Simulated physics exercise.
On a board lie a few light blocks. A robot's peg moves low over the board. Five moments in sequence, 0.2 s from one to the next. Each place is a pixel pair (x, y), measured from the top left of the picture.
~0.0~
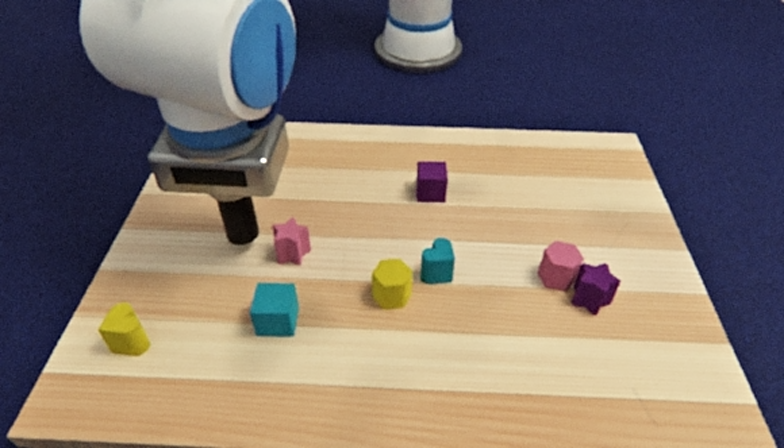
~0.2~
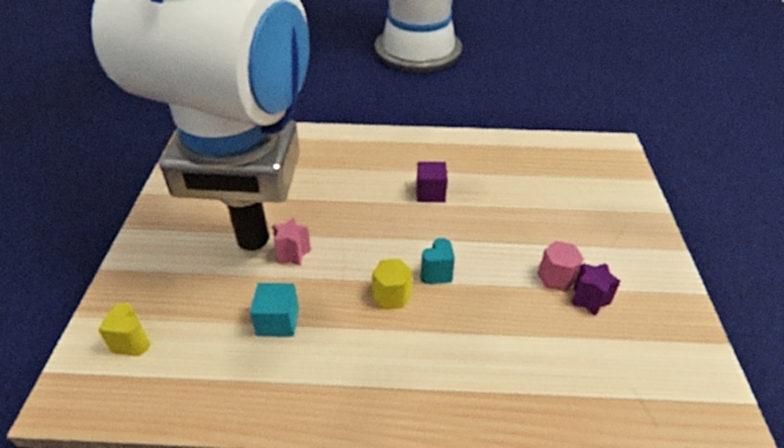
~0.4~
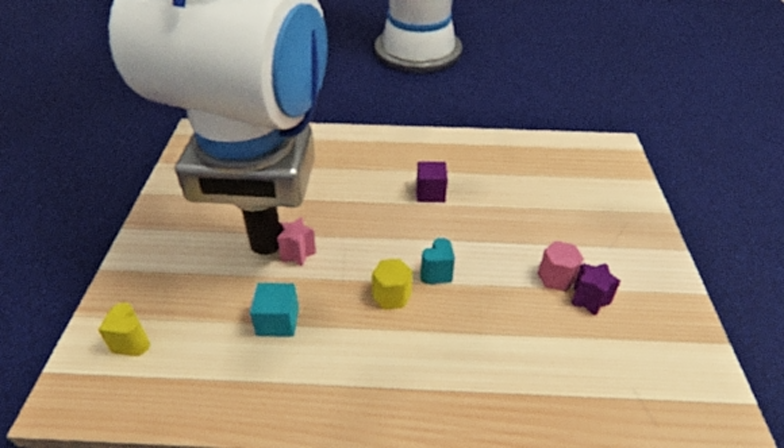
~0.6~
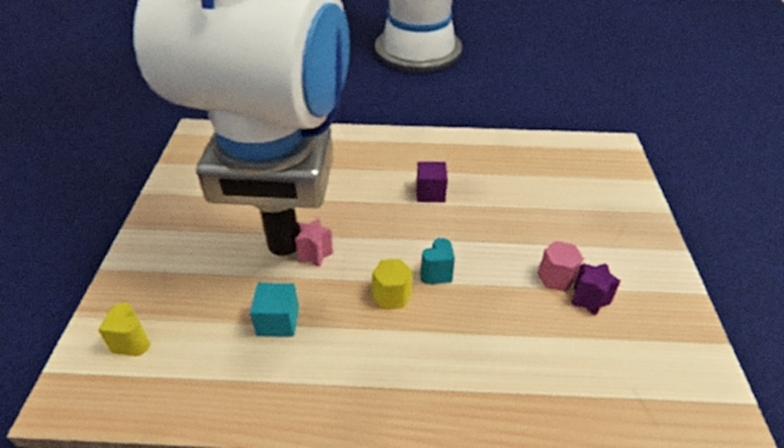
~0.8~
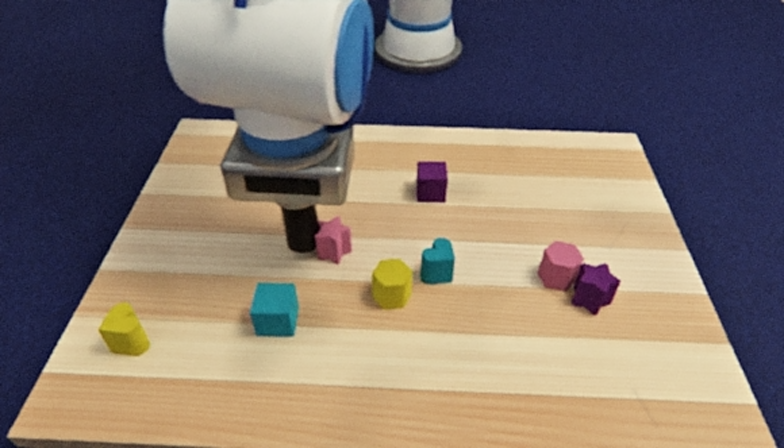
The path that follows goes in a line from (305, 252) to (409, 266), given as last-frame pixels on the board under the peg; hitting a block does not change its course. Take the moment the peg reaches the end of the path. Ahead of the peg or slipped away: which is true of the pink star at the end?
Looking at the end of the path, the pink star is still being driven ahead.
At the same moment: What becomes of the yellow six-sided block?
It will be resting on its spot.
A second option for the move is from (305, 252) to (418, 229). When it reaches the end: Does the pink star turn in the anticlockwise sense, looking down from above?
I'd say no.
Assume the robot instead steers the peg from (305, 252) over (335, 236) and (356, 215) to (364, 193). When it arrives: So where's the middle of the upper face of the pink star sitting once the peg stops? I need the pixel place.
I'd say the pink star ends with its top centre at (359, 222).
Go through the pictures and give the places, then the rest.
The first frame shows tip of the peg (243, 234), middles of tops, pink star (289, 229), yellow six-sided block (392, 271), turquoise heart (440, 250).
The second frame shows peg (253, 239), nothing pushed.
The third frame shows peg (267, 243), pink star (294, 229).
The fourth frame shows peg (284, 244), pink star (312, 230).
The fifth frame shows peg (304, 242), pink star (332, 227), yellow six-sided block (392, 271), turquoise heart (440, 250).
The first path, step by step. One third of the way, peg (339, 246); pink star (368, 231).
Two thirds of the way, peg (375, 251); pink star (404, 233).
At the end, peg (410, 256); pink star (437, 232), turned 30° anticlockwise; yellow six-sided block unmoved; turquoise heart (452, 249), turned 40° clockwise.
